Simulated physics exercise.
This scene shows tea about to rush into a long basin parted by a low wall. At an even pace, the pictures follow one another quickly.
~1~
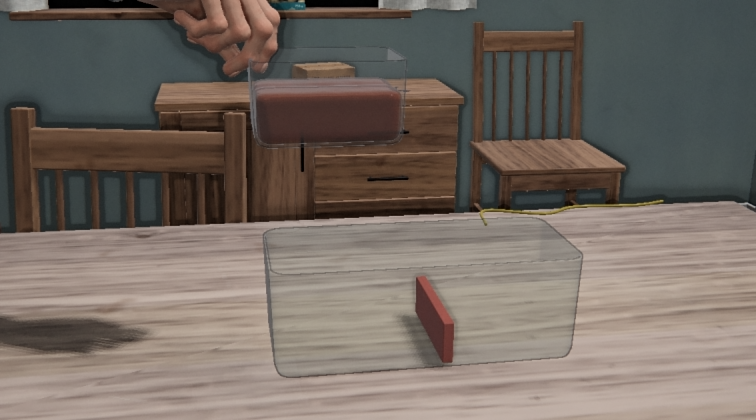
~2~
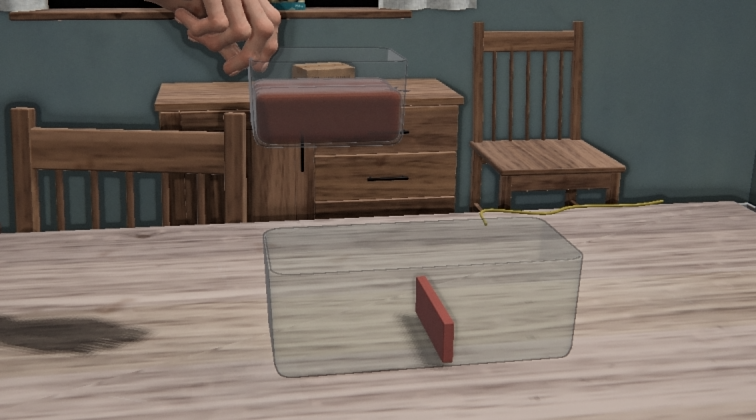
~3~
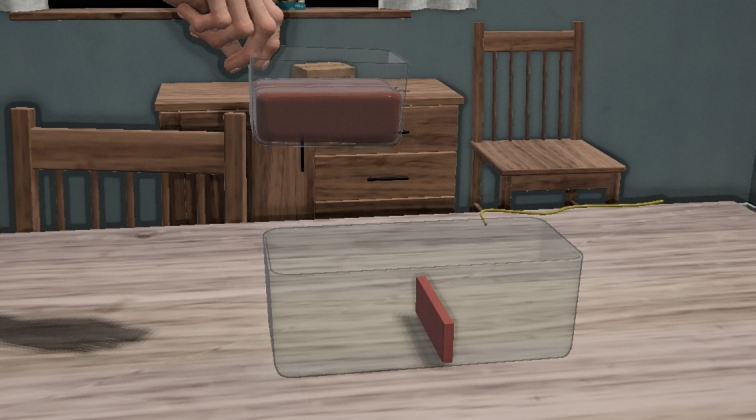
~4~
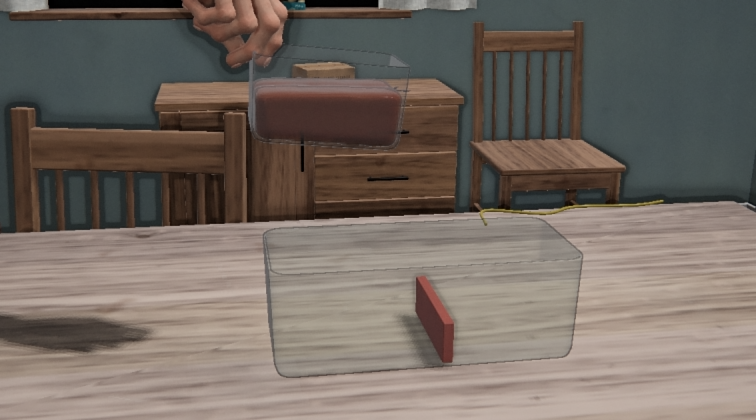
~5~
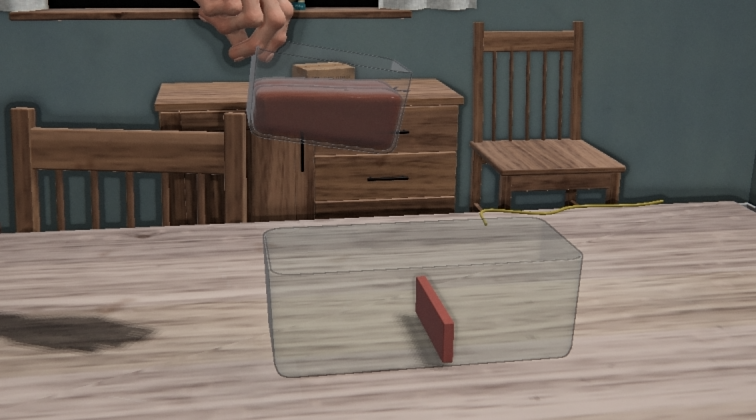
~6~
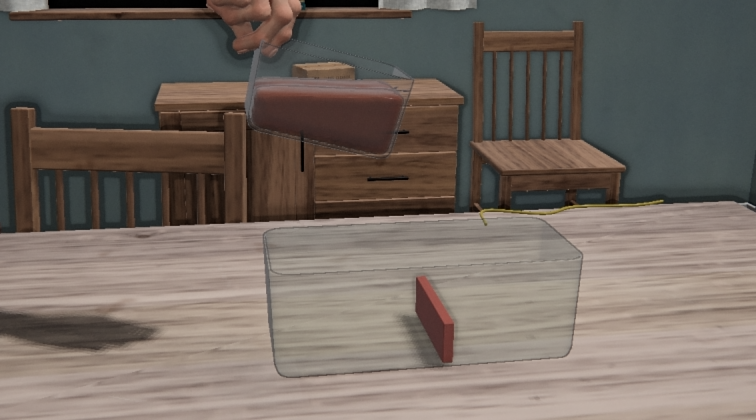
In a room with wooden chairs and drawers, a hand held a clear container of reddish-brown tea above a long see-through basin with a low red wall, then gradually tilted it toward the right.
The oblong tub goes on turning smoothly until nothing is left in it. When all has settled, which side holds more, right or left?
The right side.
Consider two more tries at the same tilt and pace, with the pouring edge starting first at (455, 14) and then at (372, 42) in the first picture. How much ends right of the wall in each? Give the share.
Estimate, first then second: 90 per cent and 45 per cent.
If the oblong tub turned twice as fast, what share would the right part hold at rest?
Close to 50 in a hundred.
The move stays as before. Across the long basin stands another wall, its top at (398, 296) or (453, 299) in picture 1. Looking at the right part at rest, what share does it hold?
Roughly 90 % and then 45 %.
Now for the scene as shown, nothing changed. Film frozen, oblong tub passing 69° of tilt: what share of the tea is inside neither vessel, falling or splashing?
Around 35 in a hundred, more or less.
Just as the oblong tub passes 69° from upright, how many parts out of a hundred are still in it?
60 per cent or so.
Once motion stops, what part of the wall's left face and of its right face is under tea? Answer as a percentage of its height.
The left side ends up close to 20, the right side close to 50.
A moment on, the tilt is 69° and 61 per cent is still to pour, 1 is left of the wall and 3 right of it.
Next, the tilt is 95° and 18 per cent is still to pour, 8 is left of the wall and 61 right of it.
Then the tilt is 97° and 4 per cent is still to pour, 30 is left of the wall and 61 right of it.
Later the tilt is 97° and 0 per cent is still to pour, 36 is left of the wall and 62 right of it.
At rest 37 per cent lies left of the wall, 62 right of it and 1 outside.
